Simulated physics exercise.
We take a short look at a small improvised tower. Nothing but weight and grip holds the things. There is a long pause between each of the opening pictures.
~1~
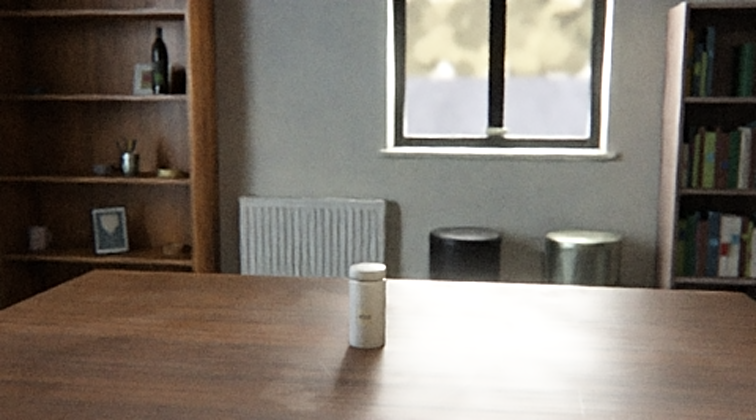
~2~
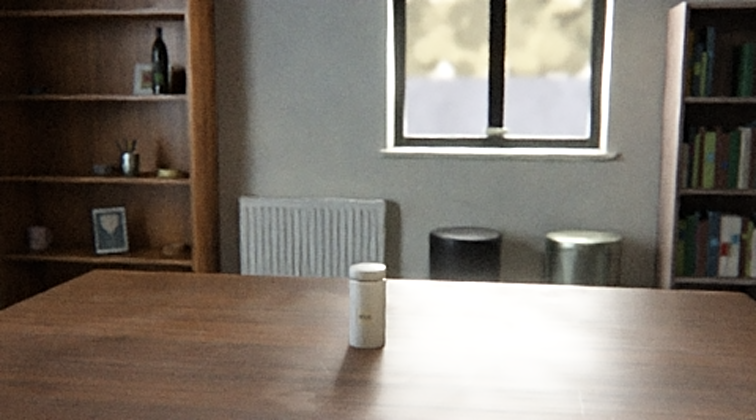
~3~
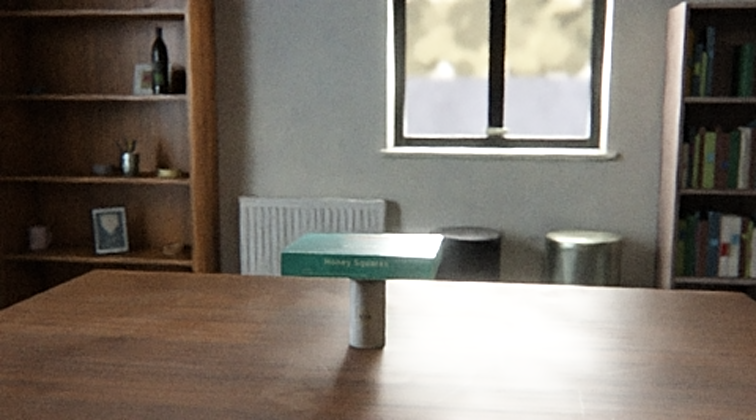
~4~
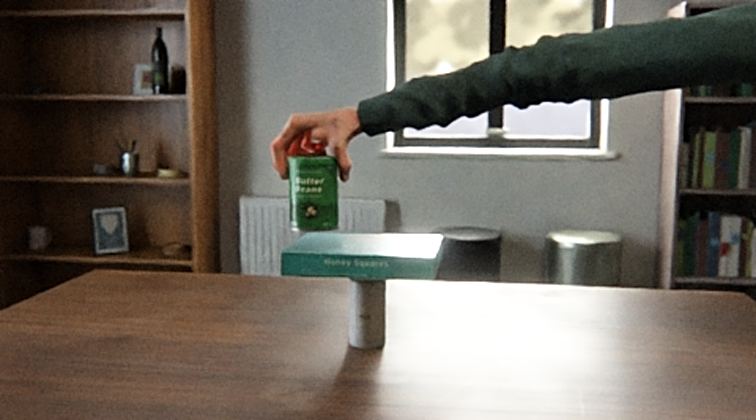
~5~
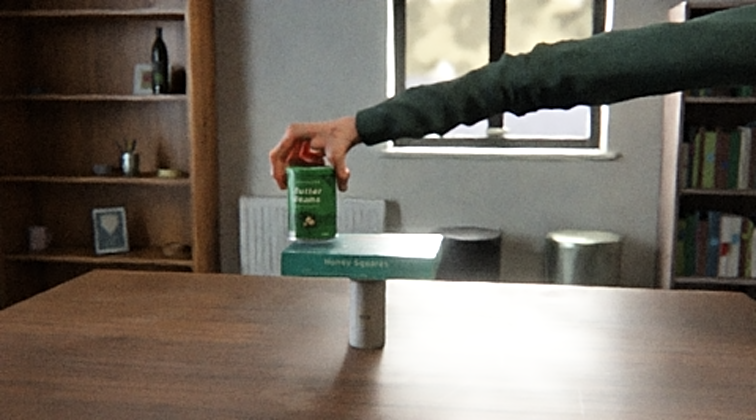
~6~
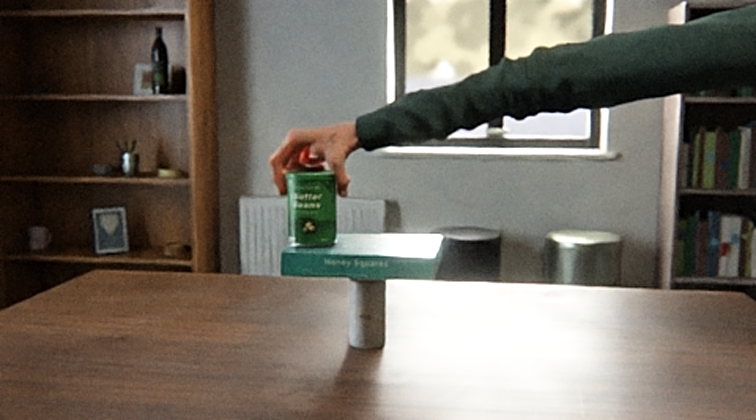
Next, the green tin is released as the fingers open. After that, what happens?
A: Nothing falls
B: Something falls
(B) Something falls.
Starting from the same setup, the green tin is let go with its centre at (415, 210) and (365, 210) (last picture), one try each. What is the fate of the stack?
It tips over first and stays steady second.
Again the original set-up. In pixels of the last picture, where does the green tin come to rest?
I'd point to roughly (241, 316).
Then, 0.50 s on from there, green tin now fallen; turquoise packet on its side.
Then, 0.70 s on from there, turquoise packet now fallen.
In the end, fallen, turquoise packet and green tin; white jar unmoved. At the end, from the last picture's camera, green tin near (241, 316). The stack loses its balance.
